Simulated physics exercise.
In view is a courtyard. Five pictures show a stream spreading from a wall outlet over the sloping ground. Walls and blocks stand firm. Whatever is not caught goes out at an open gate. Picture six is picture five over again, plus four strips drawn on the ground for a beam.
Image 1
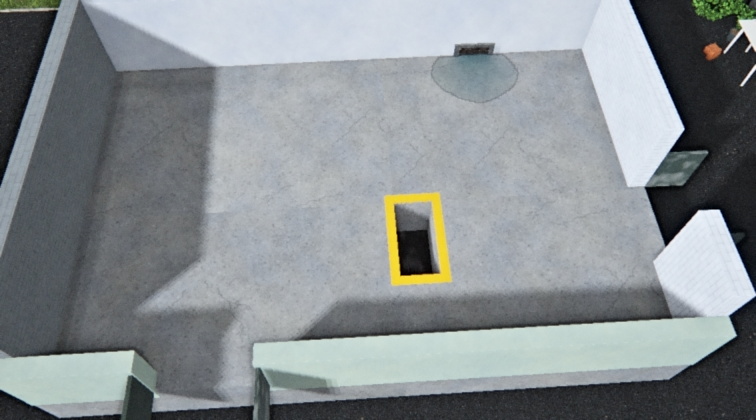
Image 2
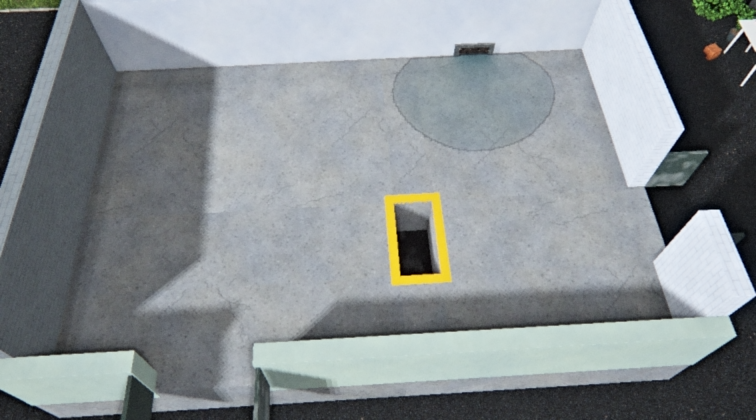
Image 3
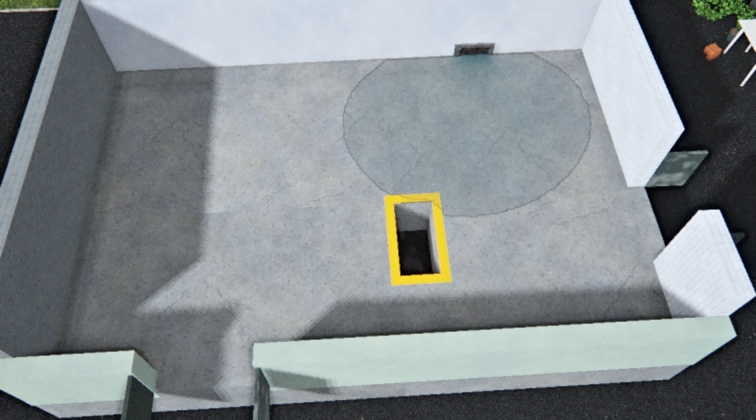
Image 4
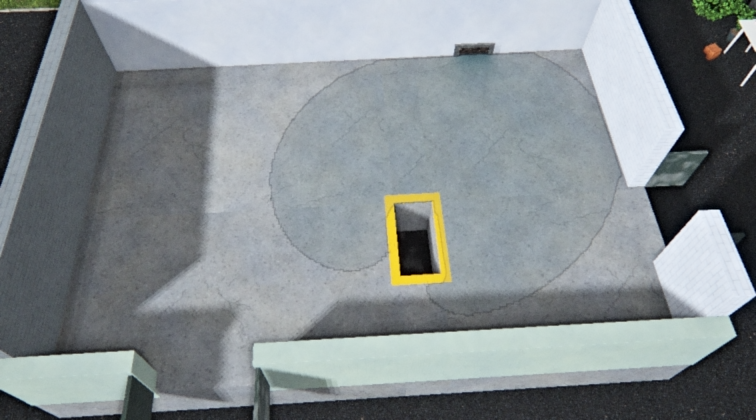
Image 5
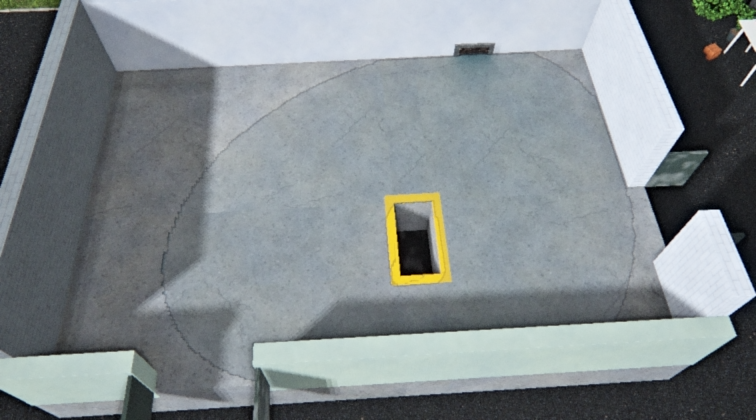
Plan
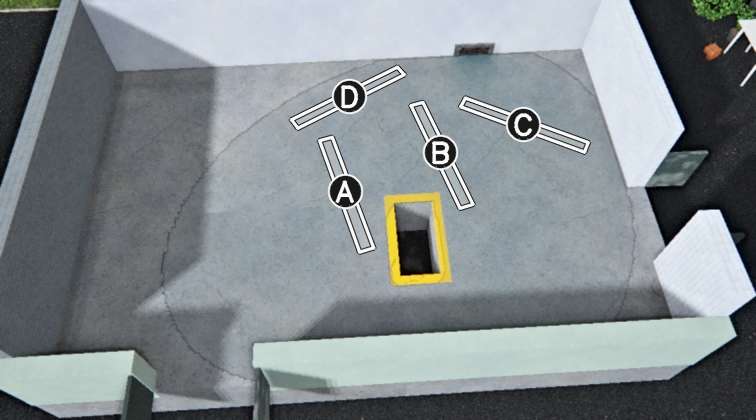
The video shows a walled courtyard where a sheet of water spreads from an outfall at the back wall, widening across the floor, reaching and surrounding the yellow-edged drain, then extending further left and toward the front wall.
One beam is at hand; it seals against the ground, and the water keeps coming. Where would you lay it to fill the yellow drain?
Take A.
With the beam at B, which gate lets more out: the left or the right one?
More leaves on the left.
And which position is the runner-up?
It is D.
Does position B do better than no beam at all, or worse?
It is worse.
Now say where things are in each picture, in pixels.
Outfall at (474, 50); yellow drain at (417, 237); open gate at (211, 369); open gate at (640, 223); 3 % of the ground under water, visible out to (492, 93); yellow drain still dry, in the first frame.
In the second frame, 10 % of the ground under water, visible out to (463, 143); yellow drain still dry.
In the third frame, 23 % of the ground under water, visible out to (492, 211); yellow drain still dry.
In the fourth frame, 40 % of the ground under water, visible out to (453, 302); yellow drain taking water.
In the fifth frame, 62 % of the ground under water, visible out to (192, 309); yellow drain taking water.
In white, A from (325, 138) to (366, 250); B from (416, 104) to (466, 206); C from (463, 102) to (586, 147); D from (294, 123) to (400, 70).
Choosing A, about 48 % of the stream goes into the yellow drain, about 49 % out by the gates.
Choosing B, about 8 % of the stream goes into the yellow drain, about 90 % out by the gates.
Choosing C, about 9 % of the stream goes into the yellow drain, about 86 % out by the gates.
Choosing D, about 29 % of the stream goes into the yellow drain, about 68 % out by the gates.
